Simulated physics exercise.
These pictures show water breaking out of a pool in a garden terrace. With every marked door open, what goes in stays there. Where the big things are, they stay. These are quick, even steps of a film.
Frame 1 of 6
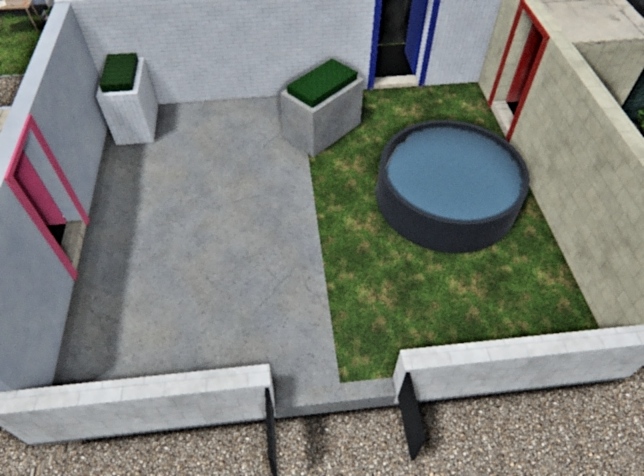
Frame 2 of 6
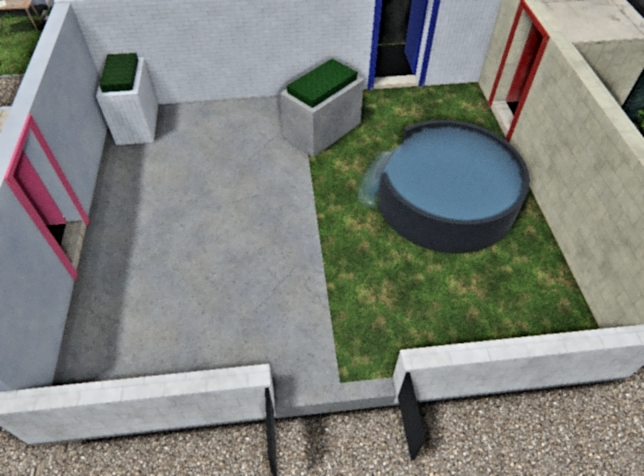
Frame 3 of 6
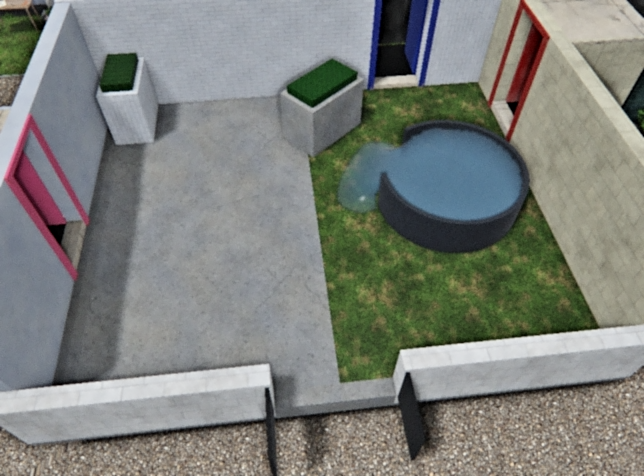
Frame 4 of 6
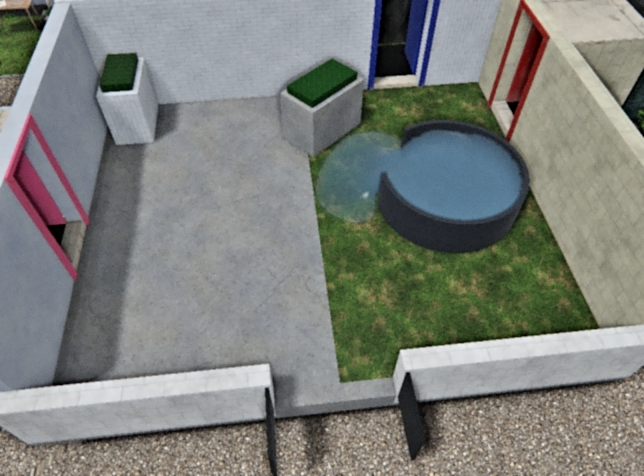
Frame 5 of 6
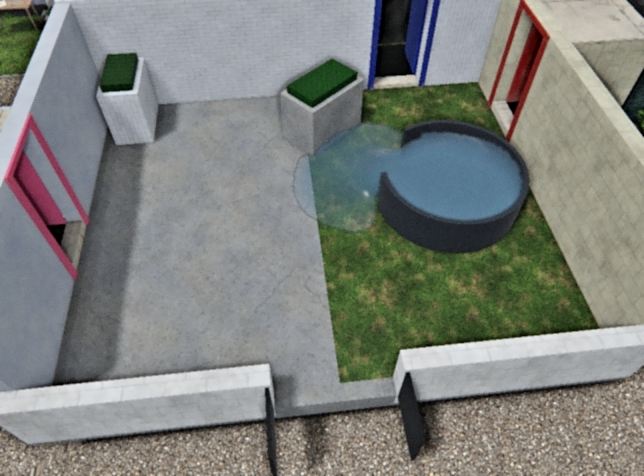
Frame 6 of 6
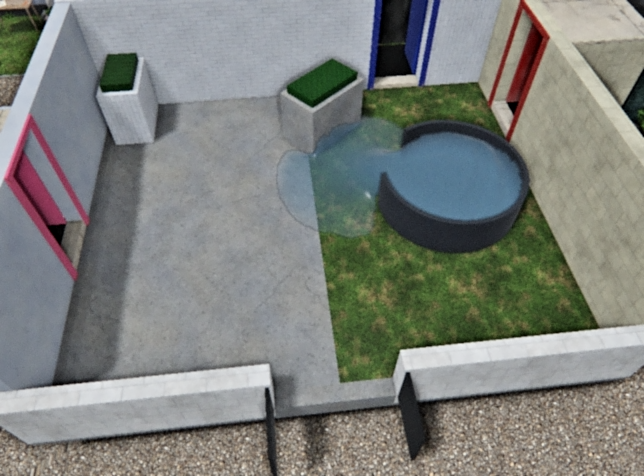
In the video, a round, dark-walled pool stands full on grass in a walled terrace; then a gap opens on its left side and water pours out, spreading leftward over the grass and onto the grey paving.
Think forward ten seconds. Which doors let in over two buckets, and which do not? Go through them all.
Outcome: Most likely the pink door will not exceed two buckets. Most likely the blue door will not exceed two buckets. Most likely the red door will not exceed two buckets.
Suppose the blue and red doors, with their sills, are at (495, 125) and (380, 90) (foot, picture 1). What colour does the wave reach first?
That would be the red door.
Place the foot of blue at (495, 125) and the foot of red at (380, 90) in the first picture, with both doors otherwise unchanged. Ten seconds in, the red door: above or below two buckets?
Well, in that case the red comes up short.
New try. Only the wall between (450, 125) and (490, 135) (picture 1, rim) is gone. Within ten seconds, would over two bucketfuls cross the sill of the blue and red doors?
Lab note: Blue door over threshold; red door over threshold.
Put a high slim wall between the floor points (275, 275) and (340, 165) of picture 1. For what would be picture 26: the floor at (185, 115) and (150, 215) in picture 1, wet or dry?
As listed: Clear, flooded.
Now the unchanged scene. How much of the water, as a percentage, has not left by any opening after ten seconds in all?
The share not yet gone is roughly 96 percent.
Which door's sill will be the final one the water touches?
That would be the one in red.
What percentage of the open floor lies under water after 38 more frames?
Near 75 in a hundred.
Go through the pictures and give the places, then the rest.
In the first frame, the round pool at (453, 171) is whole and still.
In the second frame, the front is at a hidden place, out from the gap at (386, 169).
In the third frame, water pours out at (385, 172) and has run to (343, 201).
In the fourth frame, water pours out at (385, 172) and has run to (325, 205).
In the fifth frame, water pours out at (385, 172) and has run to (302, 199).
In the sixth frame, the front is at (283, 163), out from the gap at (385, 172).
A moment on, water covers 20 % of the floor; the pink door not reached, the blue door not reached, the red door not reached.
Next, water covers 40 % of the floor; the pink door not reached, the blue door wet at the sill, nothing in, the red door not reached.
Then, water covers 65 % of the floor; the pink door under two buckets in, the blue door under two buckets in, the red door wet at the sill, nothing in.
Later, water covers 75 % of the floor; the pink door under two buckets in, the blue door under two buckets in, the red door wet at the sill, nothing in.
In the end, water covers 95 % of the floor; the pink door under two buckets in, the blue door under two buckets in, the red door wet at the sill, nothing in.
